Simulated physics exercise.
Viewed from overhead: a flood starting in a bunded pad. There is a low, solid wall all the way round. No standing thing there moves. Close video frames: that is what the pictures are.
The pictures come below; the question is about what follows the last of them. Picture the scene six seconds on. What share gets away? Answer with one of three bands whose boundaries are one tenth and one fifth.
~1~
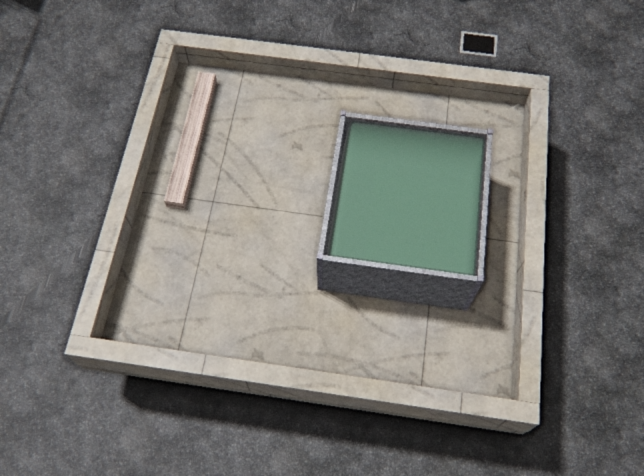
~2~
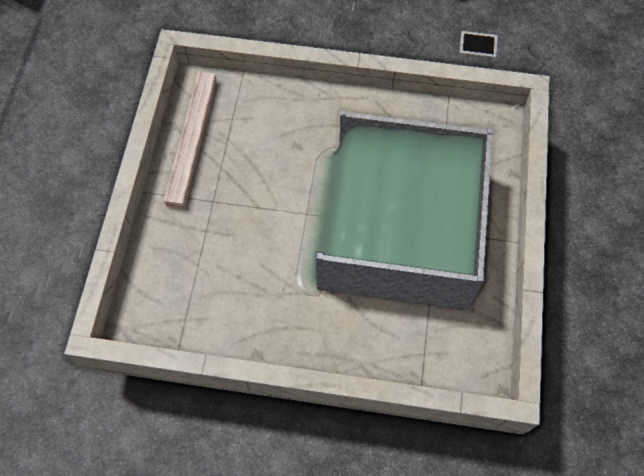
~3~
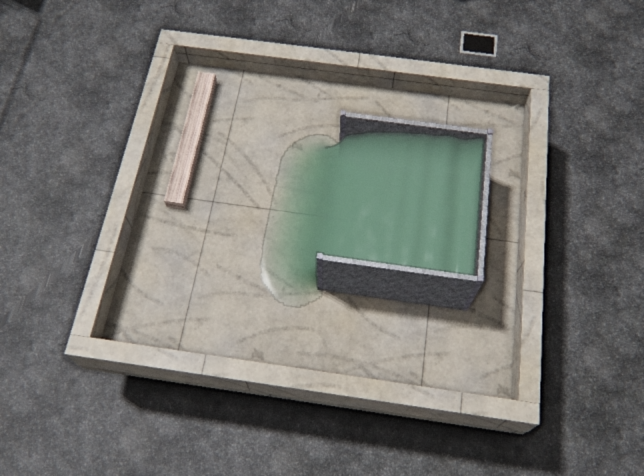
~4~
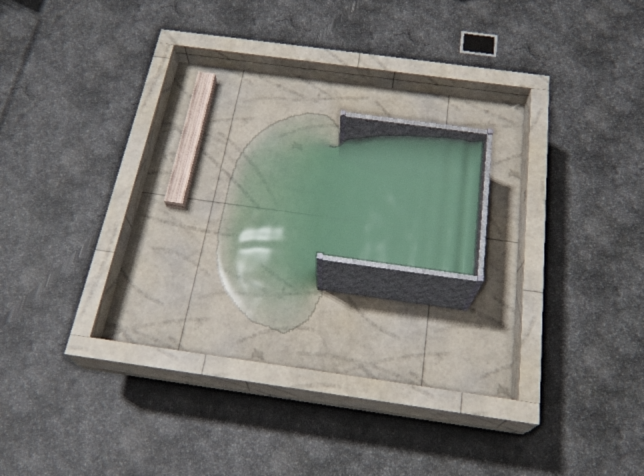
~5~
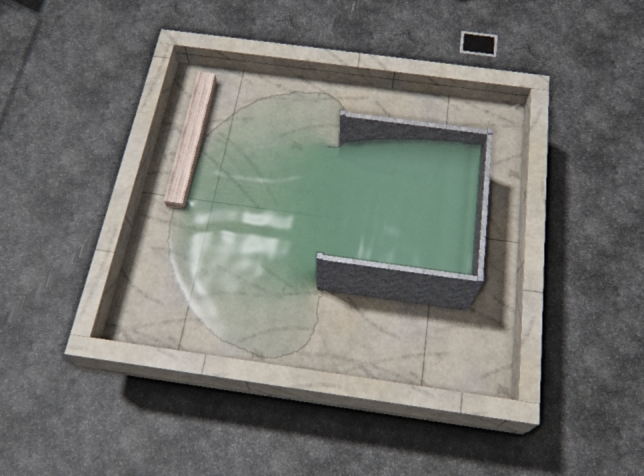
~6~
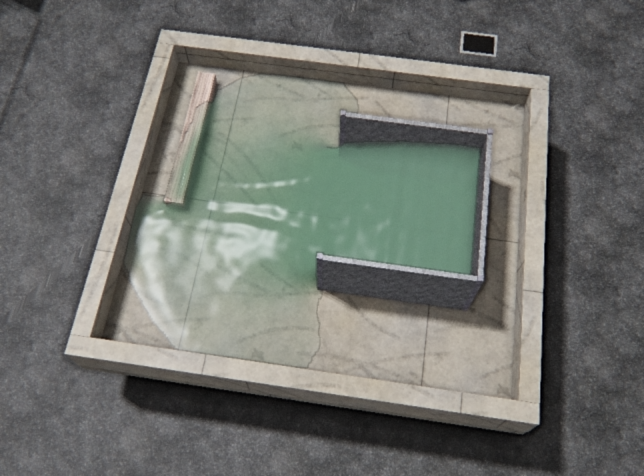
The share is below one tenth.
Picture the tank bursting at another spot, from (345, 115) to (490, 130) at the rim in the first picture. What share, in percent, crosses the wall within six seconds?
Close to 16 per cent, I reckon.
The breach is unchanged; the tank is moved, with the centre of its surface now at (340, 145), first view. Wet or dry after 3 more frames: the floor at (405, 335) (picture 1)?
I'd expect that spot to be left unsoaked.
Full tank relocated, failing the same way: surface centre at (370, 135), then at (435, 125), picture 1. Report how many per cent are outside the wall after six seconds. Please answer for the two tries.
So it's 10 in a hundred first and 6 in a hundred second.
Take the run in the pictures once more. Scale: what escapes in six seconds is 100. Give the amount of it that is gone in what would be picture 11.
My reading is about 30 per cent.
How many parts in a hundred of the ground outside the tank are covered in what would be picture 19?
Estimate: Near 65 %.
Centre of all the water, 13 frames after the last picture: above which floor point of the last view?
Close to (249, 205).
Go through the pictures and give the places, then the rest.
In the first picture, the open tank at (408, 195) is whole and still.
In the second picture, water pours out at (334, 209) and has run to (316, 292).
In the third picture, the front is at (286, 297), out from the gap at (334, 209).
In the fourth picture, water pours out at (334, 211) and has run to (250, 310).
In the fifth picture, water pours out at (334, 212) and has run to (176, 259).
In the sixth picture, the front is at (128, 248), out from the gap at (334, 212).
A moment on, water covers 50 % of the floor; the low wall has let 0 % over.
Next, water covers 55 % of the floor; the low wall has let 2 % over.
Then, water covers 55 % of the floor; the low wall has let 5 % over.
Later, water covers 80 % of the floor; the low wall has let 6 % over.
In the end, water covers 80 % of the floor; the low wall has let 6 % over.
